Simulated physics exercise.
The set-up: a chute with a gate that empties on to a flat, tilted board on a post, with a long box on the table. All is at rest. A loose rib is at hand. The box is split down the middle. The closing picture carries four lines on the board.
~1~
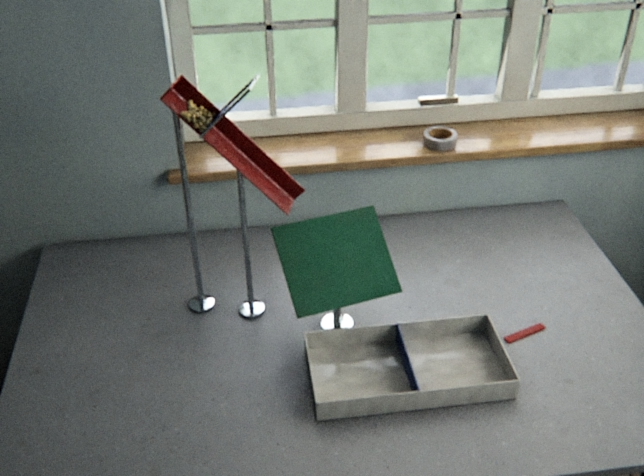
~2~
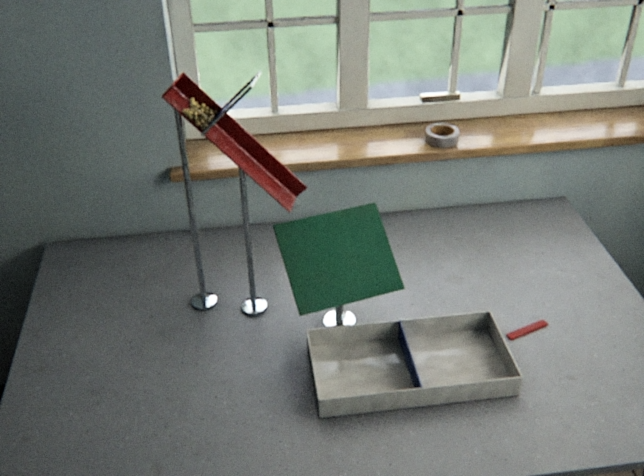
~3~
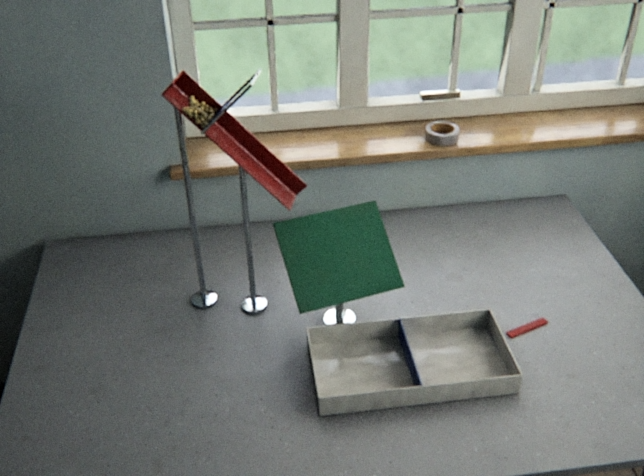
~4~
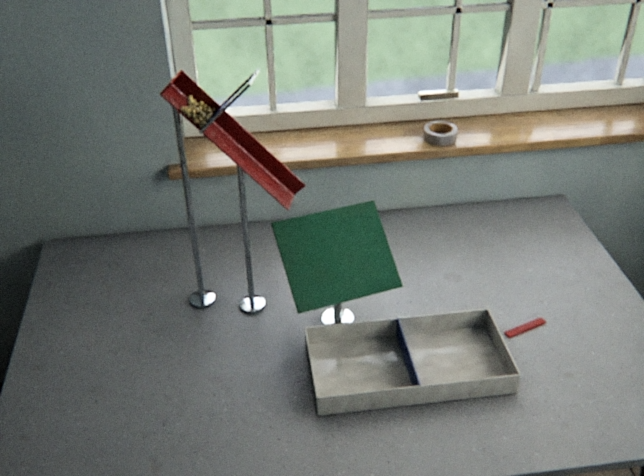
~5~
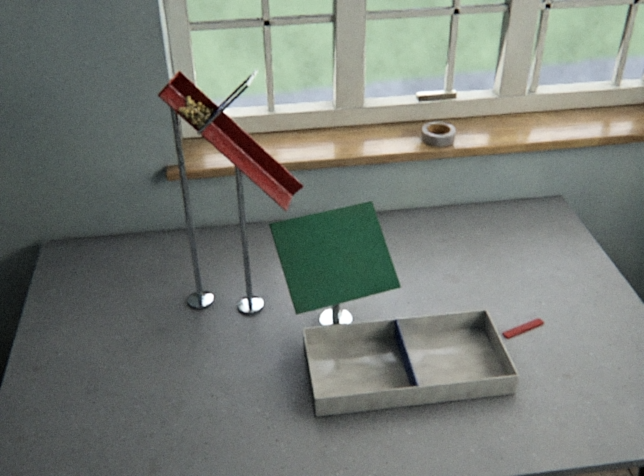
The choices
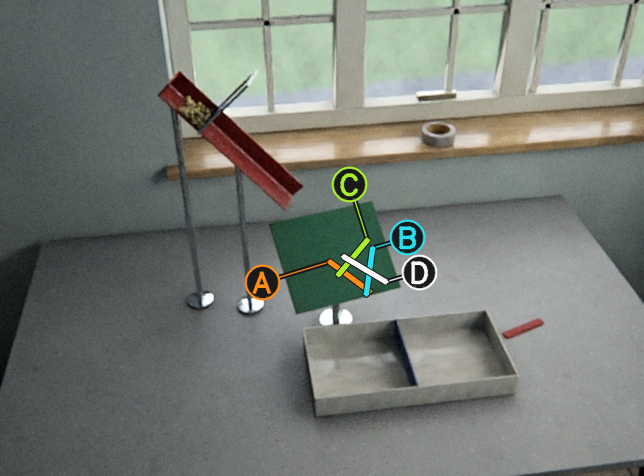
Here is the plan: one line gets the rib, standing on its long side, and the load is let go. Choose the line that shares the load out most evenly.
Choose D.
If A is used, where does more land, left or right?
The right half.
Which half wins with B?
The left half.
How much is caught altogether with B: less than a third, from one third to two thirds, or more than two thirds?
More than two thirds.
On the marked copy, line A from (329, 261) to (369, 291); line B from (372, 248) to (366, 294); line C from (367, 240) to (338, 274); line D from (343, 256) to (385, 281).
If A is chosen, of what is caught, roughly a quarter in the left half, the larger part in the right.
If B is chosen, of what is caught, almost all in the left half, about a tenth in the right.
If C is chosen, of what is caught, almost all in the left half, about a tenth in the right.
If D is chosen, of what is caught, roughly half in the left half, roughly half in the right.
